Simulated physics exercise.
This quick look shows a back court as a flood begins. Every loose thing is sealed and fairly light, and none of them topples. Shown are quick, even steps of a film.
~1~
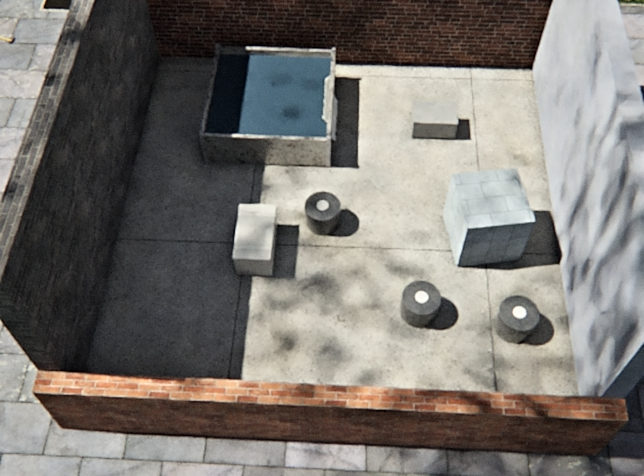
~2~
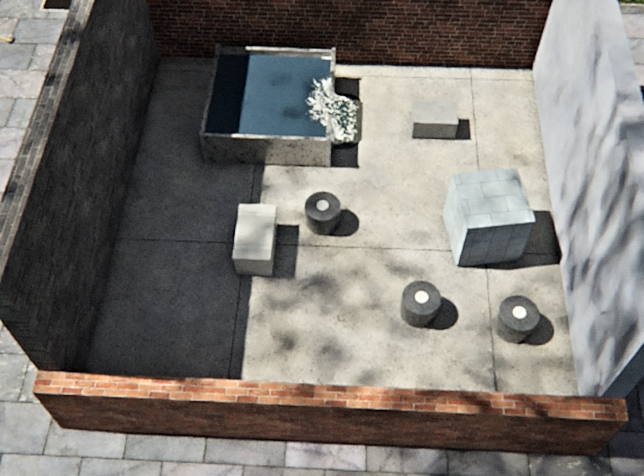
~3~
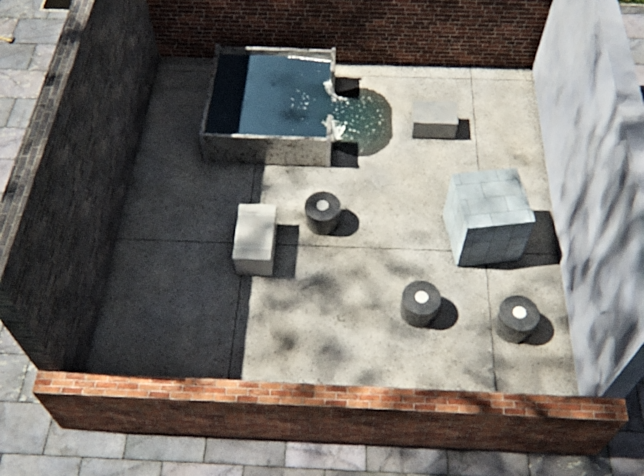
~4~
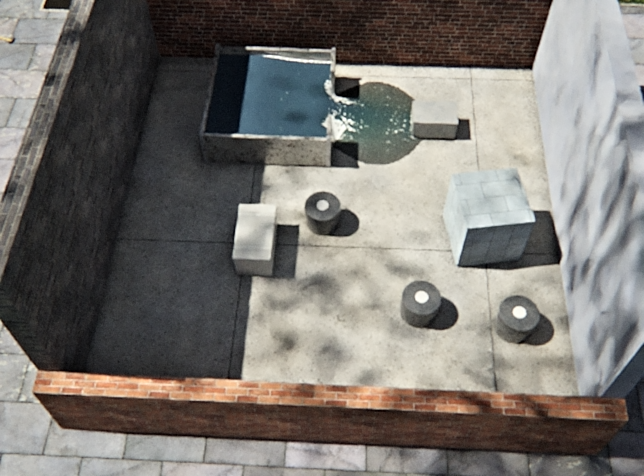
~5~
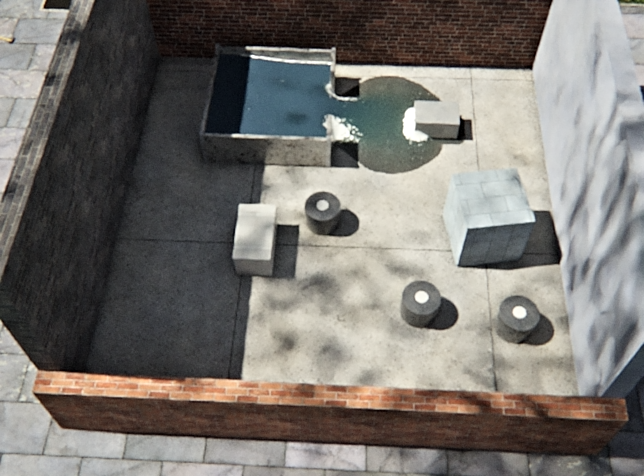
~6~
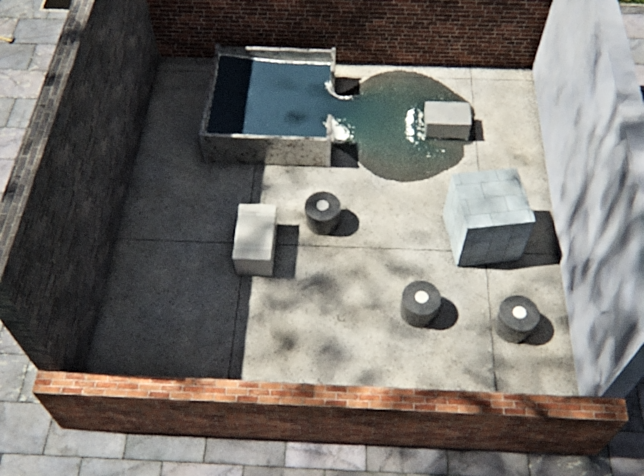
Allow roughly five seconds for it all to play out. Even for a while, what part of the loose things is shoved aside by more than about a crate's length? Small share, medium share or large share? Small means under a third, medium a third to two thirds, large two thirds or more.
A small share.
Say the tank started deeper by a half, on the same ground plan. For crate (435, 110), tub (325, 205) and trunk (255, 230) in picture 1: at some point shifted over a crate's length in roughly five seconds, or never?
Taking them as listed, the first reached the mark, the second stopped before it and the third stopped before it.
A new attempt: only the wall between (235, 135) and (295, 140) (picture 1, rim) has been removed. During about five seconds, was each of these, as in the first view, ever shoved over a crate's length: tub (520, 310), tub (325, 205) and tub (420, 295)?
Listed in turn, never travels that far, ends up that far off, never travels that far.
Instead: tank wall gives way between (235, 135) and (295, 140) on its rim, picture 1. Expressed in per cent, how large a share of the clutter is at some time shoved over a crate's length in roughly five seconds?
Around 40 per cent.
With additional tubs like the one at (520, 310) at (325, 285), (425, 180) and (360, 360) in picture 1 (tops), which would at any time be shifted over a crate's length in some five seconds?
Copy one: Barely shifts; copy two: Slides well clear; copy three: Barely shifts.
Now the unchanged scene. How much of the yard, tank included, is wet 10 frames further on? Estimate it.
I'd put it at around 35 in a hundred.
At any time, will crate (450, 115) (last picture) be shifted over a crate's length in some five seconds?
Looks like the full distance to me.
A moment on, 1 of 5 are well off their spots; 0 afloat.
Next, 1 of 5 are well off their spots; 0 afloat.
Later, 1 of 5 are well off their spots; 1 afloat.
In the end, 1 of 5 are well off their spots, and 1 have been at some point; 1 afloat.
